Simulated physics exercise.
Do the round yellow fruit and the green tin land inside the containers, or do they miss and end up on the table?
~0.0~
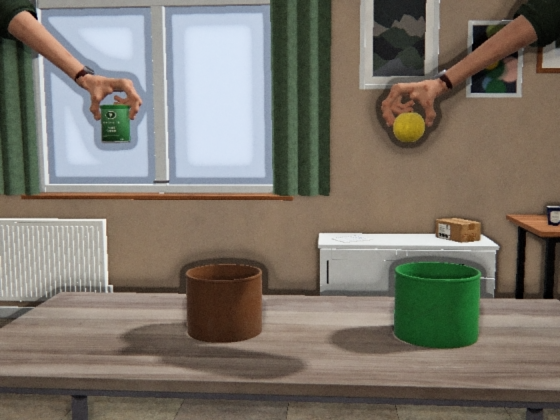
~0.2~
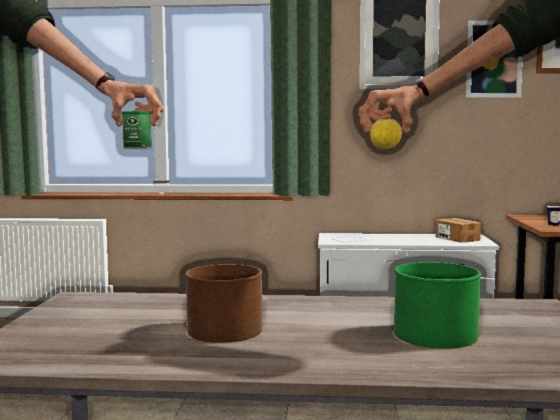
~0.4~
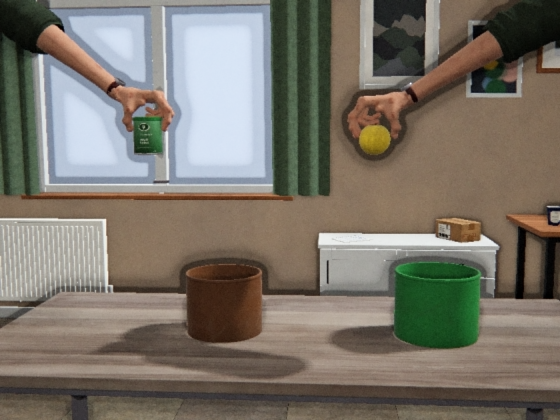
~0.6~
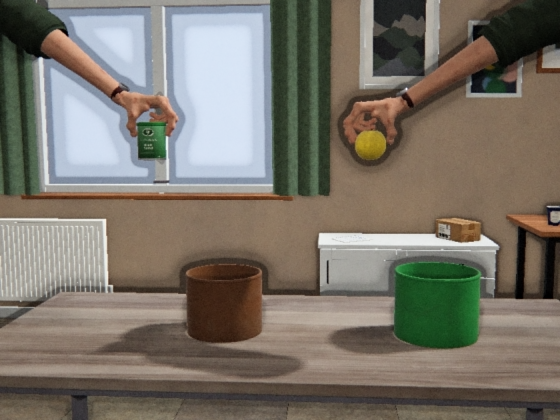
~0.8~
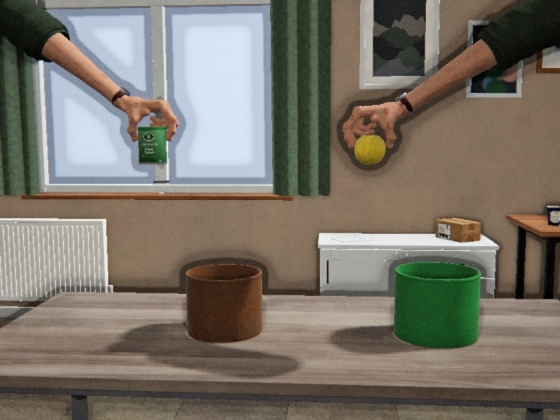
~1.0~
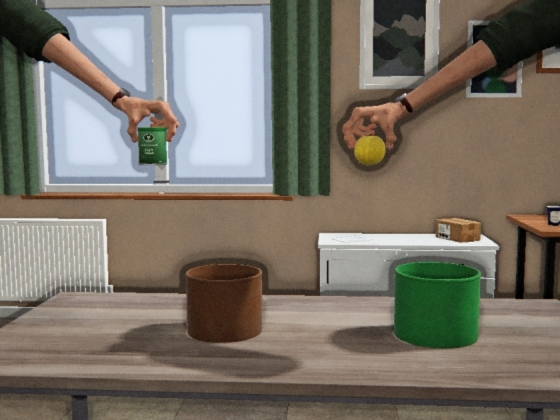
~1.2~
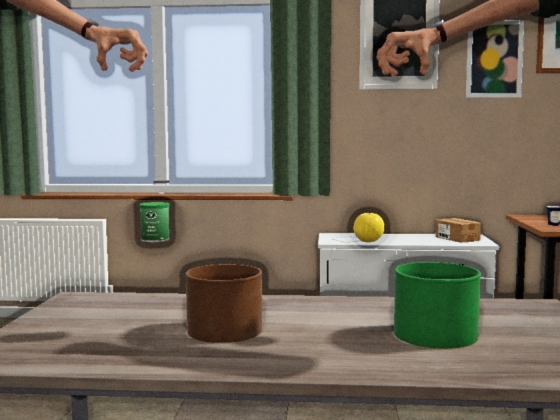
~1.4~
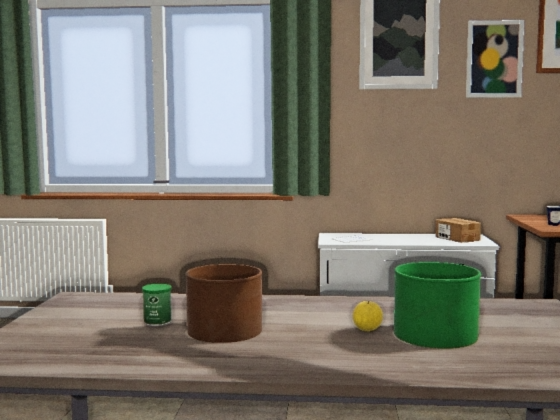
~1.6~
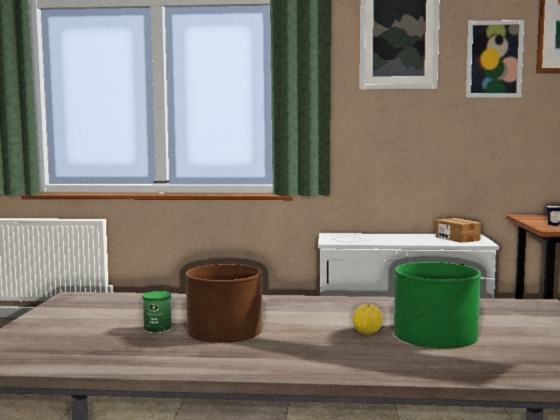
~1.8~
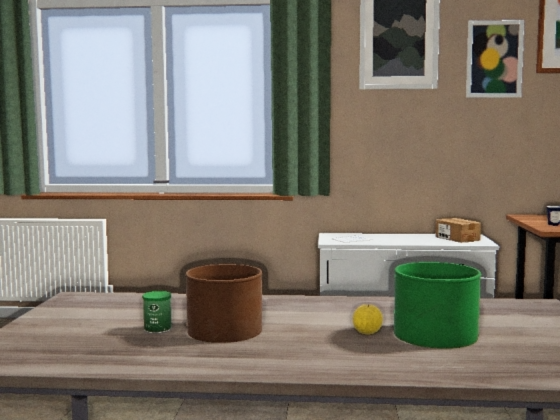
Both of them miss. The green tin ends up on the table to the left of the brown bin, and the yellow fruit rests on the table to the left of the green bucket.
Two hands reach in from the upper corners, the left one holding a green tin and the right one a round yellow fruit, above a wooden table seen from the front in a room. A brown bin stands on the table at left and a larger green bucket at right. The hands drift inward and slightly down, then pause. They let go together and draw back as both things drop. The tin lands upright just left of the brown bin, and the fruit comes to rest just left of the green bucket, both outside the containers.
